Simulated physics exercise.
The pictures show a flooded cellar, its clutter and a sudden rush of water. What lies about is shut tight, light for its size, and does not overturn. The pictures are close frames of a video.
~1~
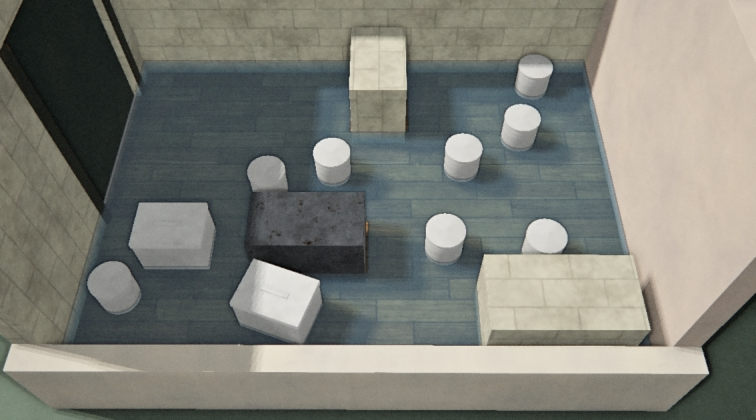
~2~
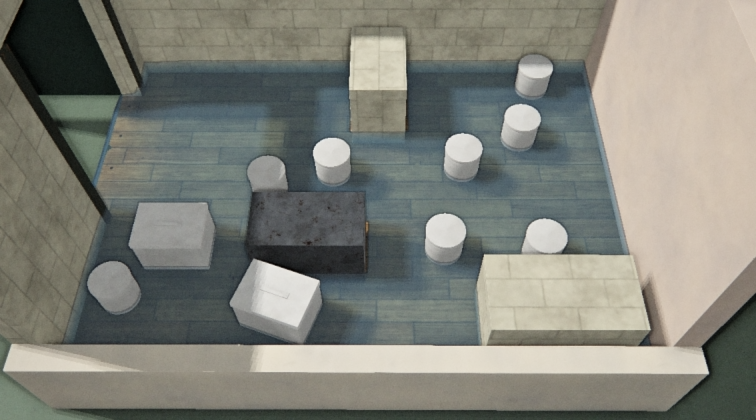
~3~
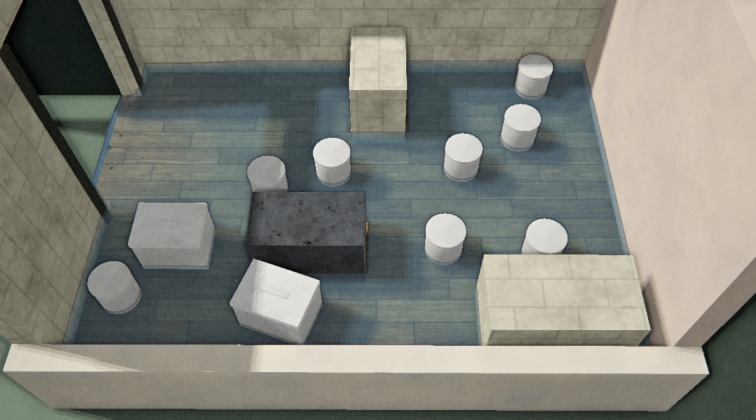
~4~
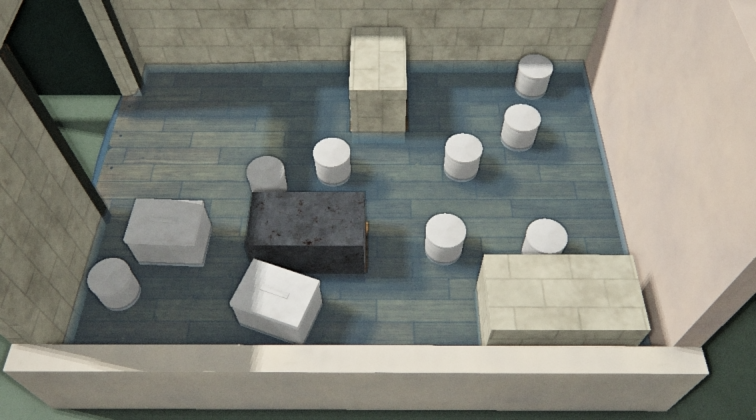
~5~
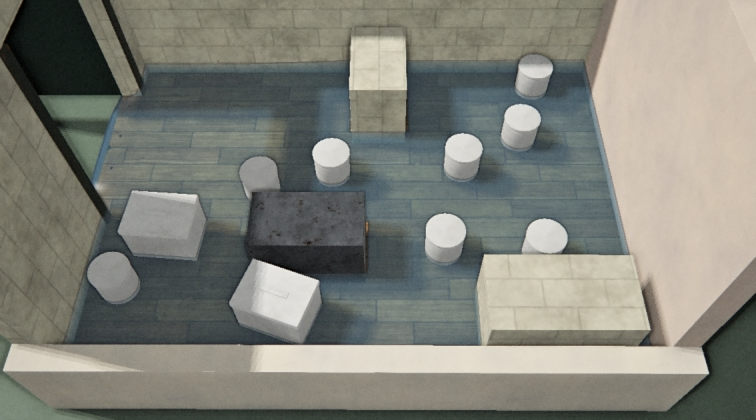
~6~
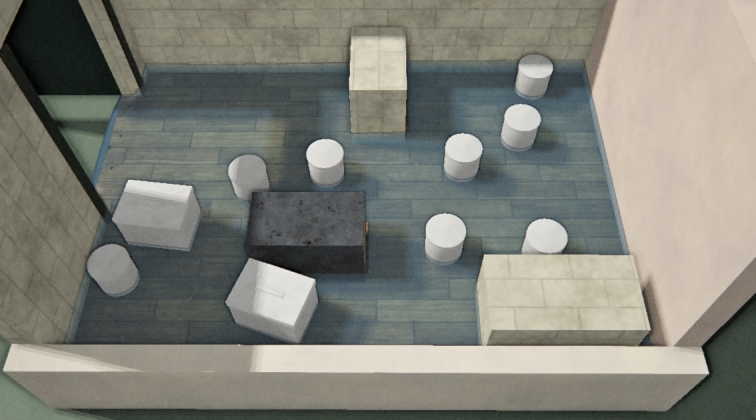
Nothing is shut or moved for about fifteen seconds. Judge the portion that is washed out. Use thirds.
That comes to from one to two thirds.
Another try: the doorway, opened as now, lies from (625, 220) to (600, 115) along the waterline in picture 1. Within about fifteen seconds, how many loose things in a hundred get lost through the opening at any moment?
Near 80 in a hundred.
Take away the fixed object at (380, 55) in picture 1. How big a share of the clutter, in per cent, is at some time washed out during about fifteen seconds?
Some 50 per cent.
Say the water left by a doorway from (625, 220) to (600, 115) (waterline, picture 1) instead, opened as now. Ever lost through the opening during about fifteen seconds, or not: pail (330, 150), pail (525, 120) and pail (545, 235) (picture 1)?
One after the other: Yes, through, carried outside.
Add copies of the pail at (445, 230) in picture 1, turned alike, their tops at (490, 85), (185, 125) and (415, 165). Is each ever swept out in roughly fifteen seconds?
One after the other: Left behind, out, gone.
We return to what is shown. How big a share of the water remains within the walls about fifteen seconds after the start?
About 46 per cent.
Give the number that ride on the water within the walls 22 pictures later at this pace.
5 of them.
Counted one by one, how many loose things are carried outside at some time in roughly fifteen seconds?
It comes to 6.
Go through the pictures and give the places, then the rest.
A chest at (168, 223), afloat; a pail at (109, 279) floats; 0 of 10 have shifted, in the first picture.
A chest at (168, 223), afloat; a pail at (109, 279) floats; 0 of 10 have shifted, in the second picture.
A chest at (168, 223), afloat; a pail at (109, 279) floats; 0 of 10 have shifted, in the third picture.
A chest at (164, 220), afloat, close to its start; a pail at (109, 276), afloat, close to its start; 1 of 10 have shifted, in the fourth picture.
A chest at (158, 213) floats, close to its start; a pail at (108, 269), afloat, close to its start; 3 of 10 have shifted, in the fifth picture.
A chest at (153, 203), afloat, close to its start; a pail at (108, 262), afloat, close to its start; 4 of 10 have shifted, in the sixth picture.
A moment on, 0 of 10 are out; 10 afloat.
Next, 3 of 10 are out; 7 afloat.
Later, 5 of 10 are out; 5 afloat.
In the end, 6 of 10 are out; 4 afloat.
